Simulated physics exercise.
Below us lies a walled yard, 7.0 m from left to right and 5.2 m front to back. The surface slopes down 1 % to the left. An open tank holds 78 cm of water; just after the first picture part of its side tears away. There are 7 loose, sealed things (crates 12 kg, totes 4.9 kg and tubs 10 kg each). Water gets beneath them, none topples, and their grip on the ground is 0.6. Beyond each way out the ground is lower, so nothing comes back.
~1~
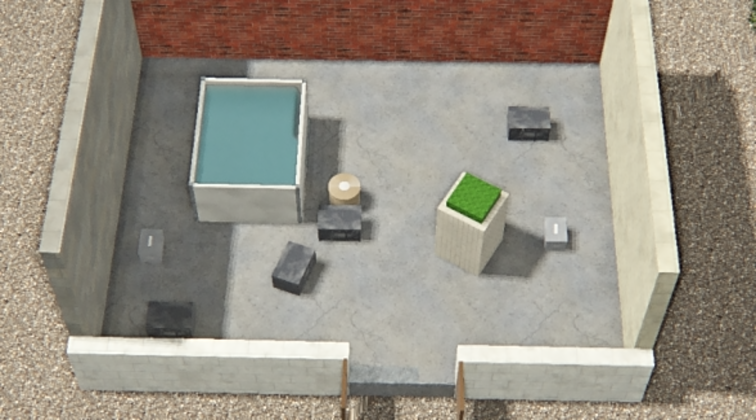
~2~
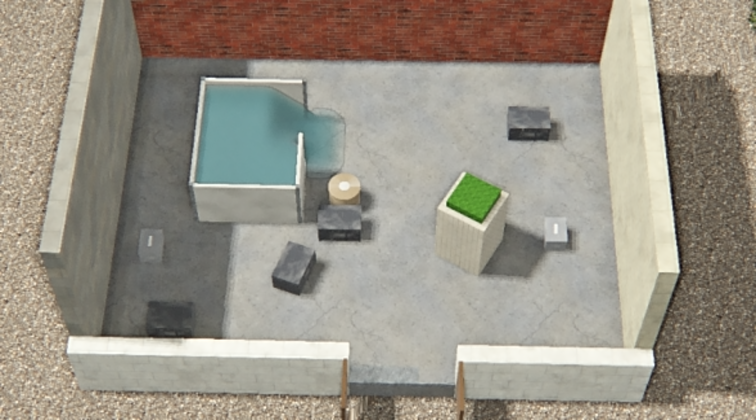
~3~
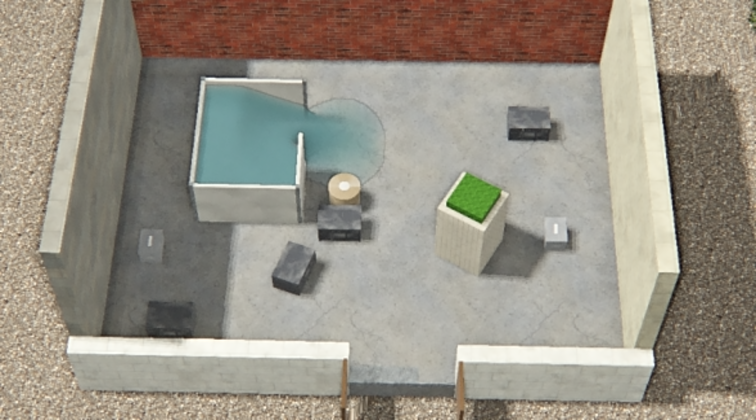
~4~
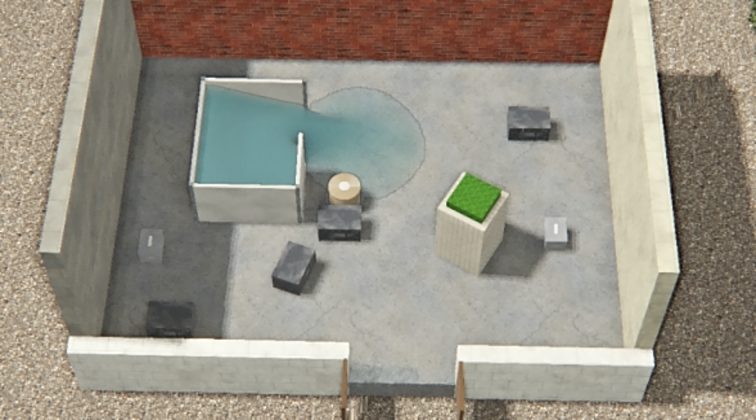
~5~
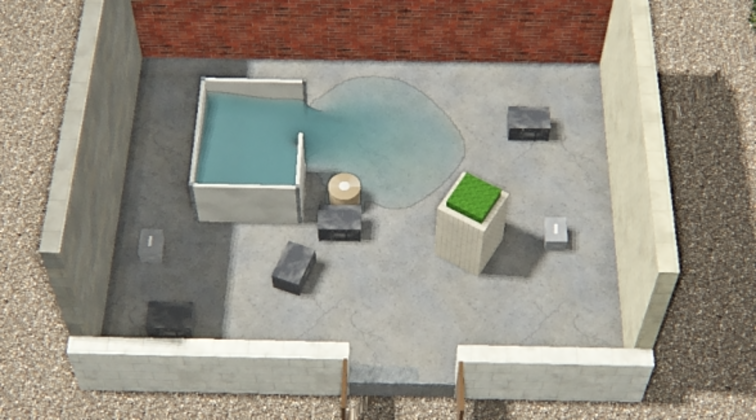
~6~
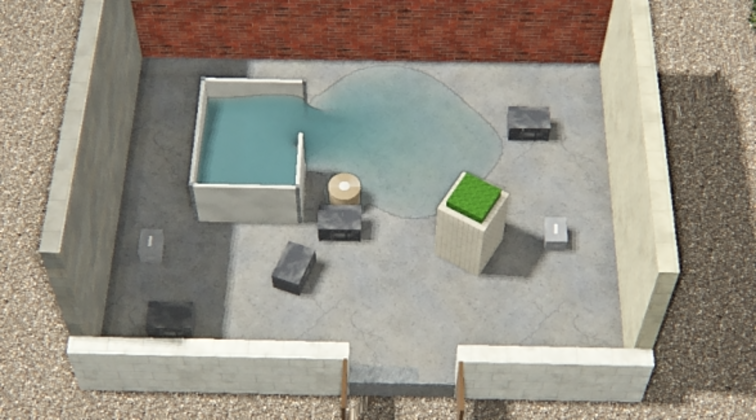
A walled yard with a grey concrete floor, a red brick back wall and a gap in the pale front wall is seen from high above. An open tank of blue-green water stands at upper left, a pale, green-topped block right of centre, with dark and light boxes and a round tan object scattered about. The tank's right side opens and water fans rightward across the floor, while the loose objects and camera stay still.
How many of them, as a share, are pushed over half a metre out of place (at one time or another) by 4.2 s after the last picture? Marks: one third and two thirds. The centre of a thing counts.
It is less than a third.
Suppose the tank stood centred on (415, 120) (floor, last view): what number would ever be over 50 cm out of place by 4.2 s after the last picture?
In that case 2 of them.
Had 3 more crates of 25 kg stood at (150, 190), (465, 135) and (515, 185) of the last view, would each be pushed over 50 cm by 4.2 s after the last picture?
In turn: Short of it, over, more.
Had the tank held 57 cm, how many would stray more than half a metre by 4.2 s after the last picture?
In that case 2 of them.
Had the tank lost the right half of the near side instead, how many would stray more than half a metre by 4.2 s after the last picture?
Then 3.
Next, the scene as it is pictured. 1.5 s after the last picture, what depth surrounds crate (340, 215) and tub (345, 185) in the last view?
Roughly 0 and 1 cm.
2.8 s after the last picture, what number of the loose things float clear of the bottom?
At that moment 2.
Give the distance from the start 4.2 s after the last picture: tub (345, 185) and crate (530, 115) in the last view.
In turn: 0 cm, 80 cm.
Then, 0.4 s after the last picture 0 of 7 are over 50 cm from their spots; 0 afloat.
Then, 1.5 s after the last picture 2 of 7 are over 50 cm from their spots; 1 afloat.
Then, 2.8 s after the last picture 2 of 7 are over 50 cm from their spots; 2 afloat.
Then, 4.2 s after the last picture 2 of 7 are over 50 cm from their spots, and 2 have been at some point; 2 afloat.
